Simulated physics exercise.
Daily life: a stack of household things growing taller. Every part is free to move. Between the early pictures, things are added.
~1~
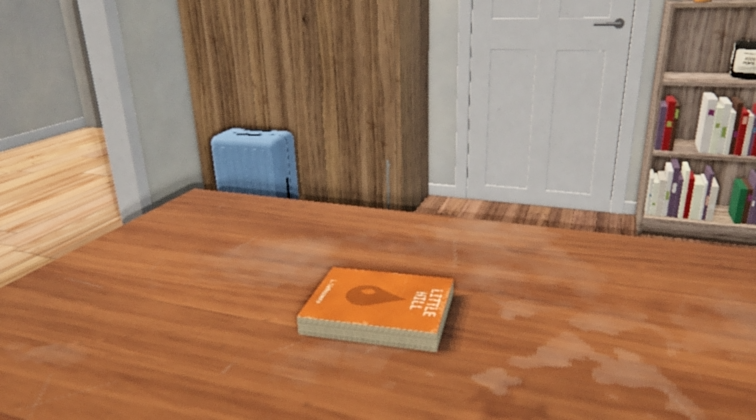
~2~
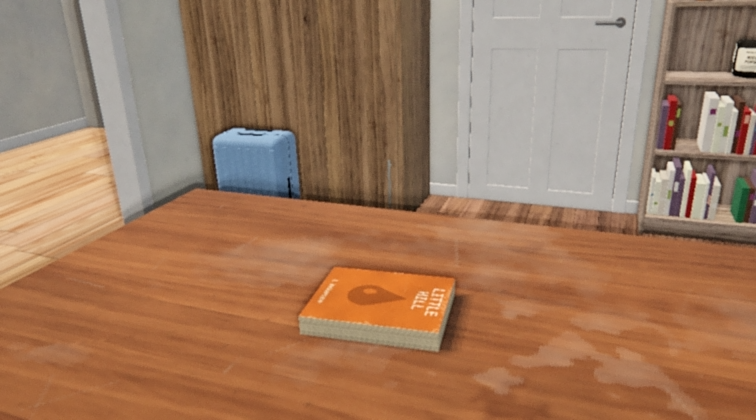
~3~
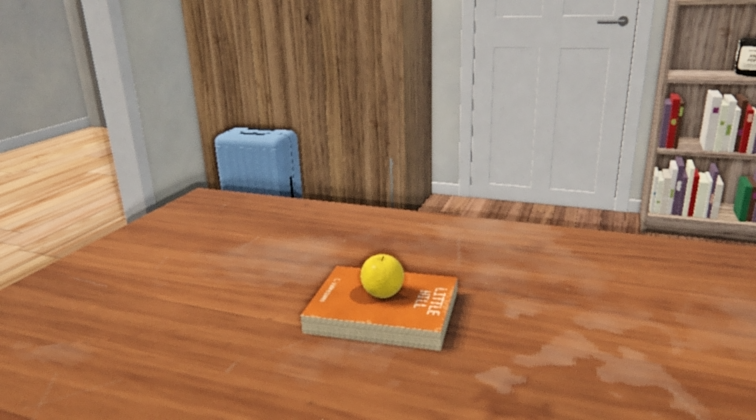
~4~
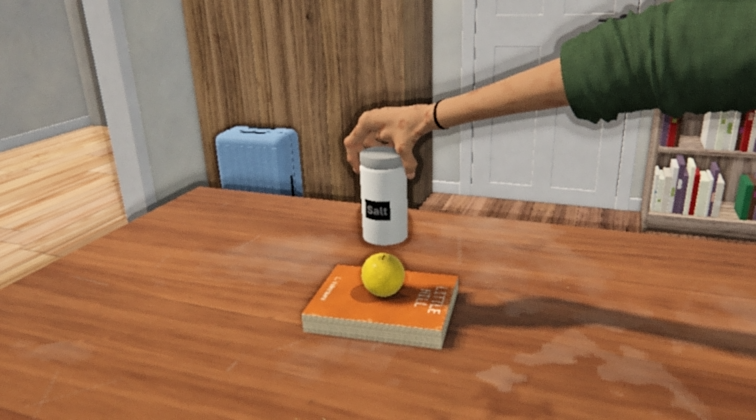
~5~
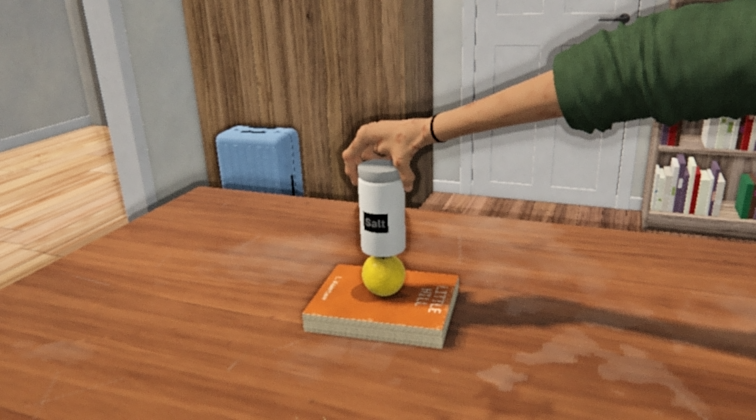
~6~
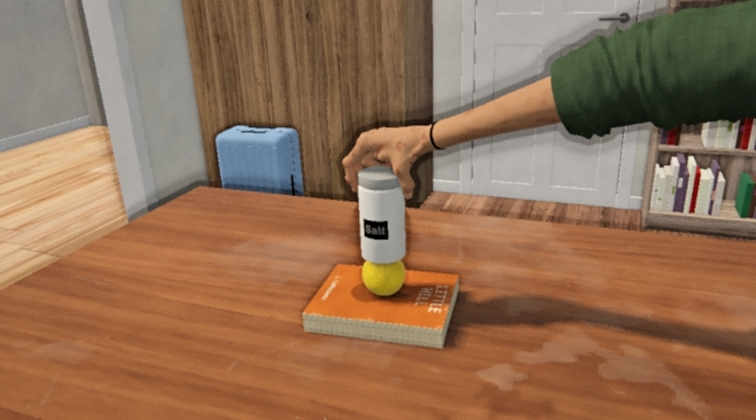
On a wooden table, a yellow ball appears on an orange book and a hand lowers a white salt jar onto it.
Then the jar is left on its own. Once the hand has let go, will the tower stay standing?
No.
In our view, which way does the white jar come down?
It ends up further right.
Then, 0.70 s past the last view, white jar rocked 42° from its first pose near (421, 232).
Then, 0.80 s past the last view, white jar now fallen.
Then, 1.00 s past the last view, things are still on the move.
Then, 1.50 s past the last view, nothing new.
Finally, fallen, white jar; the other 2 still in place. Final places as the last picture's camera would see them, white jar near (531, 314). The pile loses its balance.
